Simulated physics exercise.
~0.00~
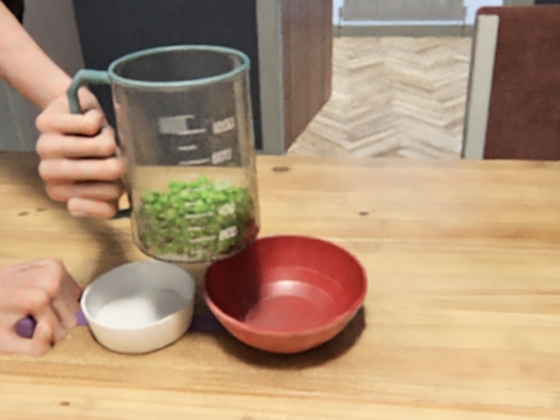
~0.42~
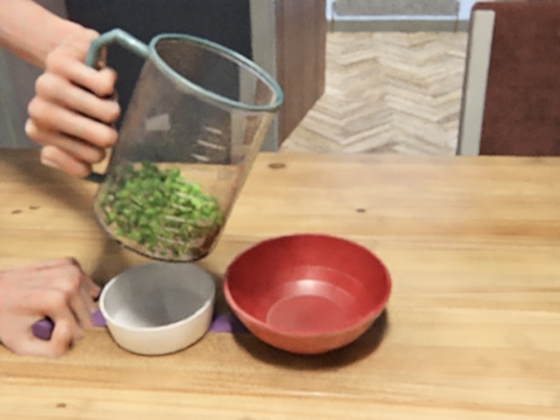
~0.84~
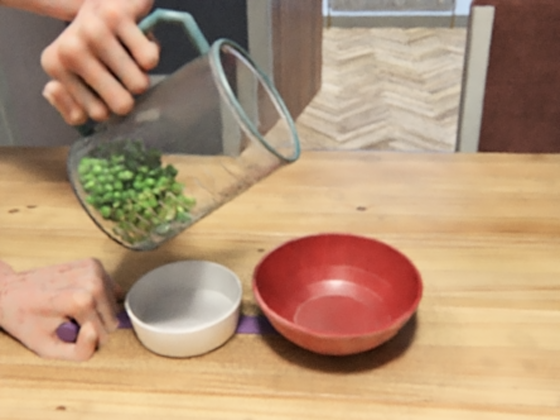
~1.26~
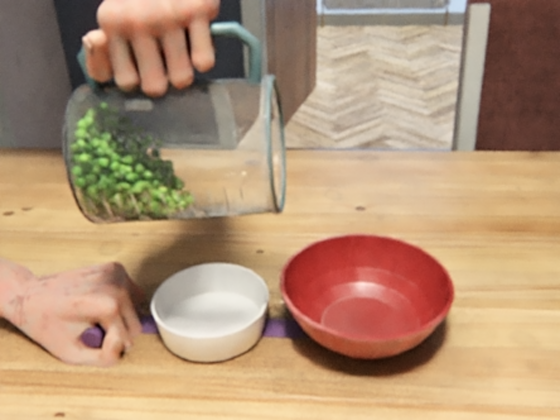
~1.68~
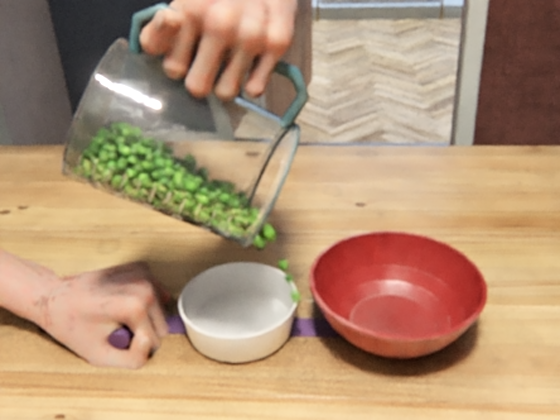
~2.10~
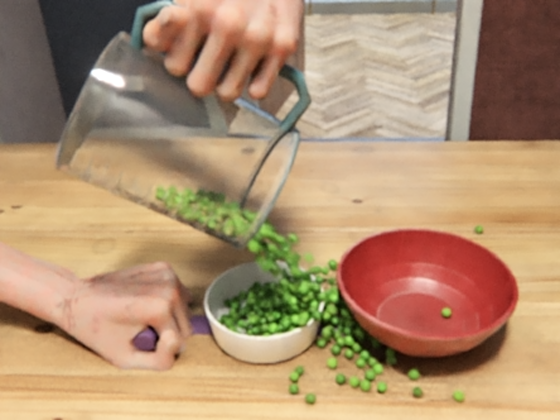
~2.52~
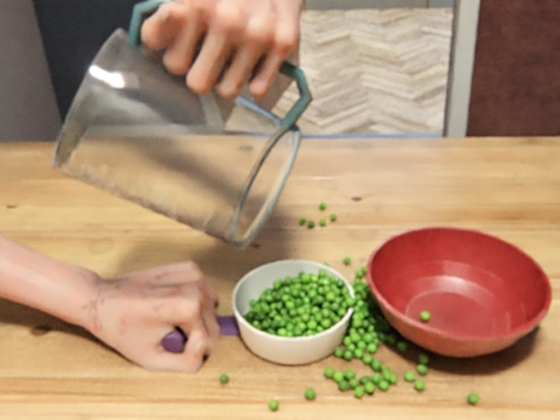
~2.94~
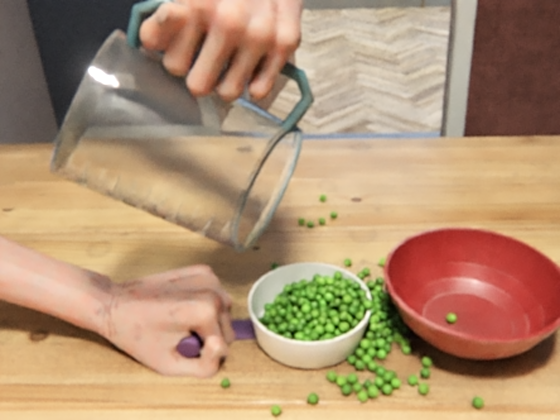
Green peas pouring from a hand-tilted clear jug, filling a white dish and scattering on the table beside a red bowl.
